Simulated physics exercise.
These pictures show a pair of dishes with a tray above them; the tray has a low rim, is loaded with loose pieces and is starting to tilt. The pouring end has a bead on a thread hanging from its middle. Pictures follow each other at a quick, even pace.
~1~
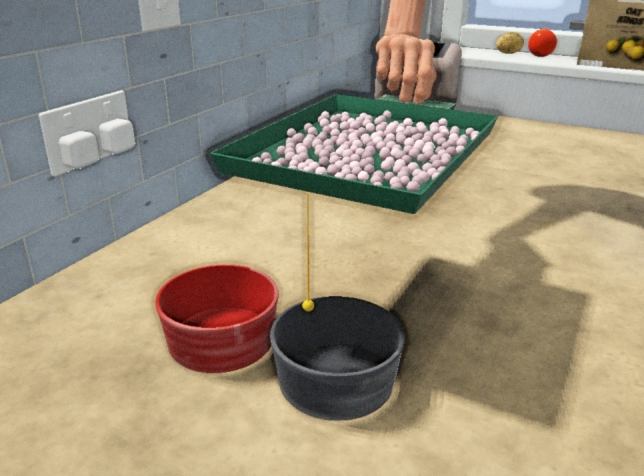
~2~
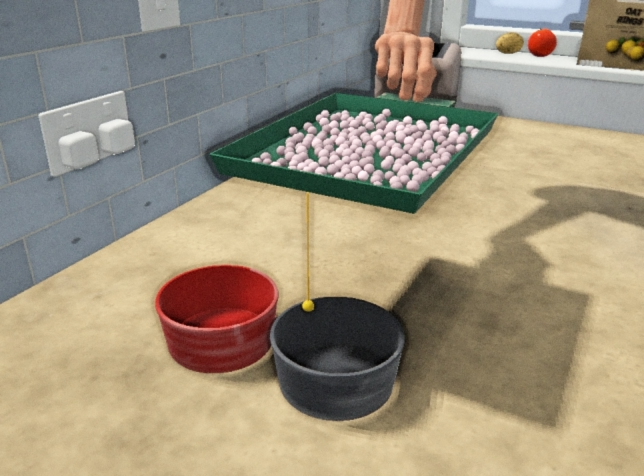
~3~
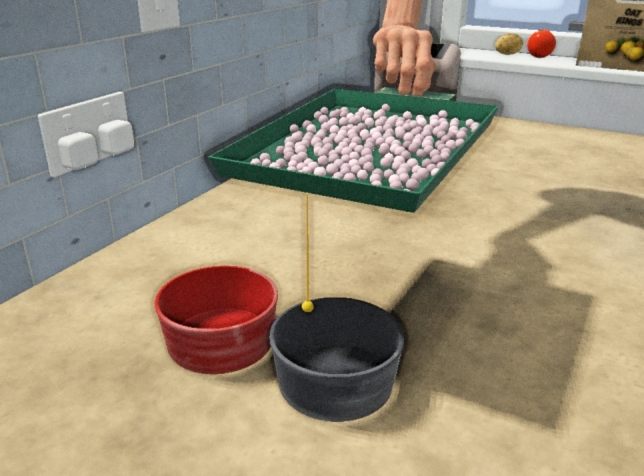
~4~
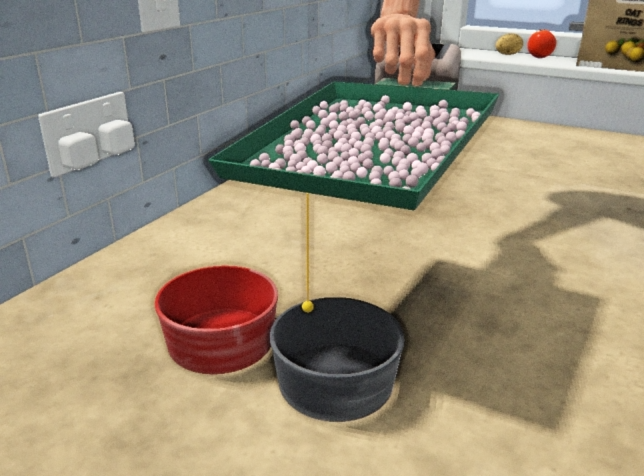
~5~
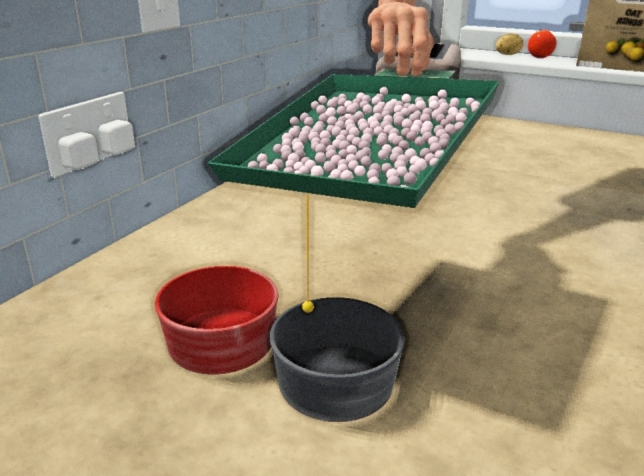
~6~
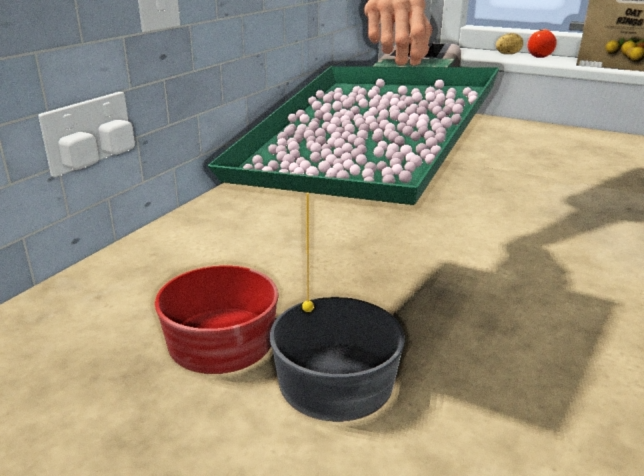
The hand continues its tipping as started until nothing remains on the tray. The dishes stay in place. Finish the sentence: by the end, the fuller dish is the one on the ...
... left.
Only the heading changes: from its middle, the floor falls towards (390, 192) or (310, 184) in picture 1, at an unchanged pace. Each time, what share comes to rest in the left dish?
Somewhere close to 0 % the first time, 20 % the second.
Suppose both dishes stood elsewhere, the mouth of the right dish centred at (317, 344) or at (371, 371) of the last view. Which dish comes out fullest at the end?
Results - the dish on the left side first, the dish on the left side second.
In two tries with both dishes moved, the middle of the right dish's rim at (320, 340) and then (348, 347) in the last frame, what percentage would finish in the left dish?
Trial 1 near 80 percent, trial 2 near 90 percent.
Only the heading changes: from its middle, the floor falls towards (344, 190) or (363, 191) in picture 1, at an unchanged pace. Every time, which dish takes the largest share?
Results - the dish on the right side first, the dish on the right side second.
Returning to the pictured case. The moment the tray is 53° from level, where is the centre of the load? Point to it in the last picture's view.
Roughly at (275, 152).
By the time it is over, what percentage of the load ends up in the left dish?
That share works out at some 90 %.
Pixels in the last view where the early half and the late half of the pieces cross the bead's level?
Near (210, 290) and later near (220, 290).
Shortly afterwards, tray tipped steeply; all but a few on the tray; only a few in the left dish; only a few outside both; only a few in the air.
Next, tray tipped right over; a little on the tray; only a few in the right dish; near two thirds in the left dish; a little outside both; a little in the air.
Some moments later, tray tipped past a quarter turn; only a few in the right dish; the bulk in the left dish; a little outside both.
In the end, tray tipped past a quarter turn; only a few in the right dish; the bulk in the left dish; a little outside both.
